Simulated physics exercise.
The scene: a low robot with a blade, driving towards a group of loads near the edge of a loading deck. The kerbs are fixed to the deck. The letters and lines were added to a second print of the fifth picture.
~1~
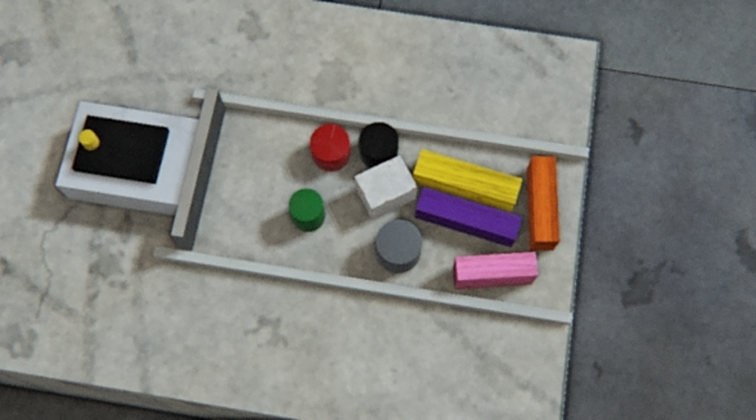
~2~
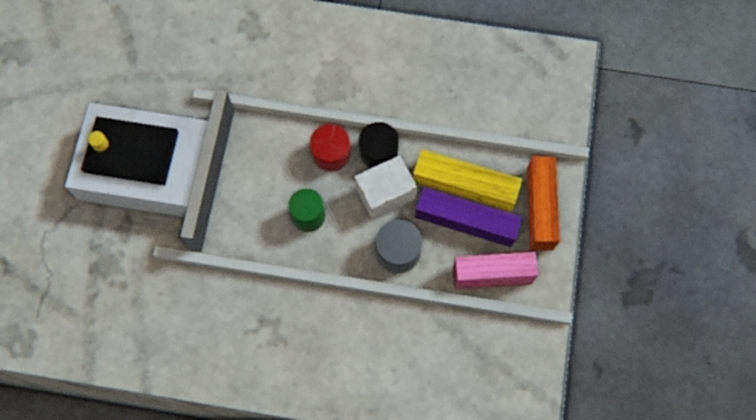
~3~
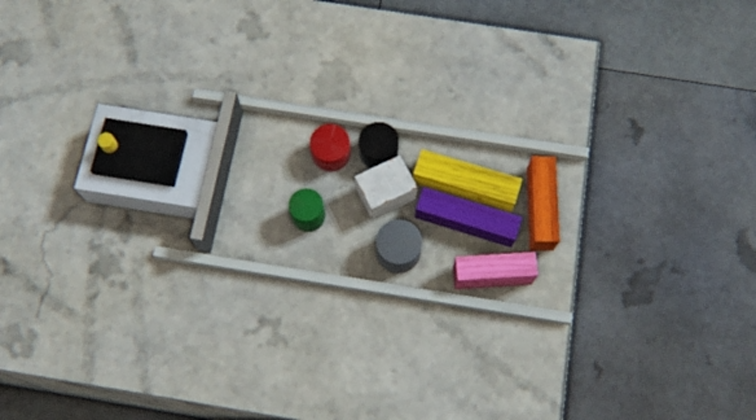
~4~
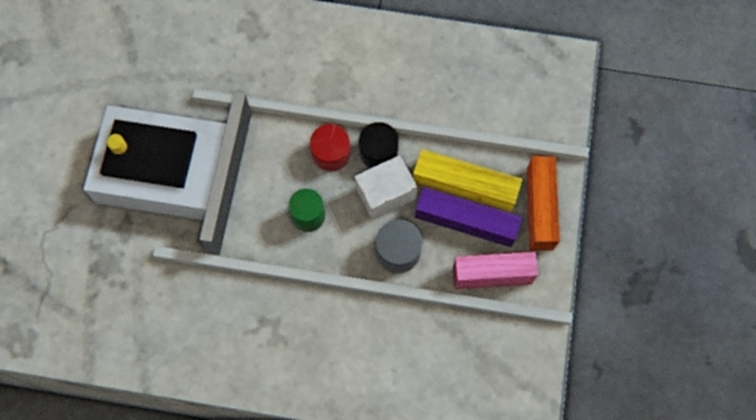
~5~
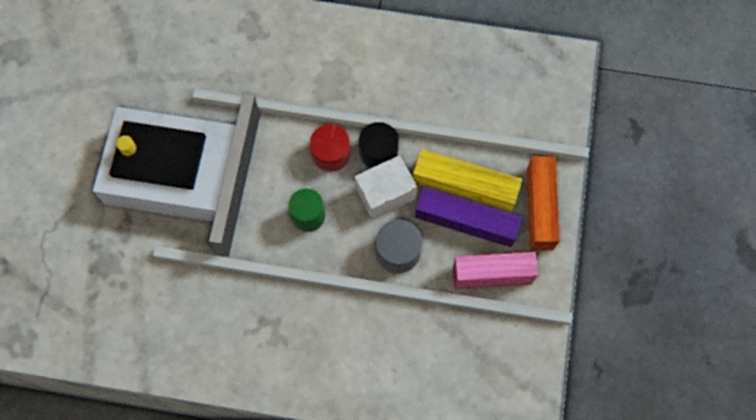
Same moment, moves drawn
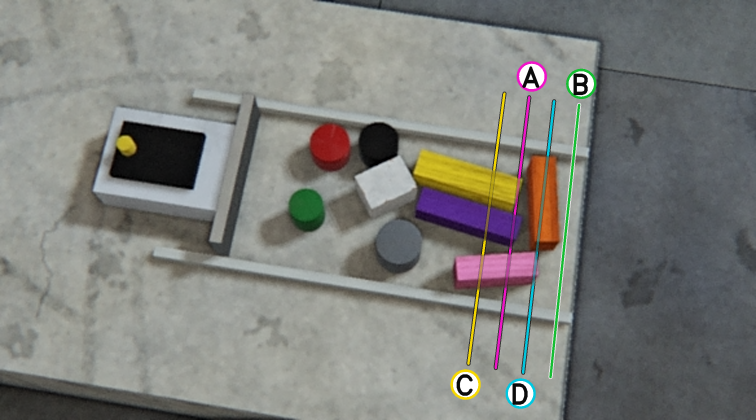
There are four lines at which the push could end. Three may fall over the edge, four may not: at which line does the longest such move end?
It should halt at C.
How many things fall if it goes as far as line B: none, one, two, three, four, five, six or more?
By then, six or more.
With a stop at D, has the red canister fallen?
No.
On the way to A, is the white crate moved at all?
Yes.
On the marked copy, A at (513, 226); B at (565, 234); C at (487, 222); D at (539, 230).
Following C. Soon after the start, robot (256, 170); black canister (398, 146); red canister (359, 153).
Later, robot (346, 184); orange stick (576, 208); purple stick (541, 247).
In the end, robot (417, 195); orange stick over the edge; purple stick over the edge; two fallen.
As for the rest, A drops four; B drops nine; D drops five.
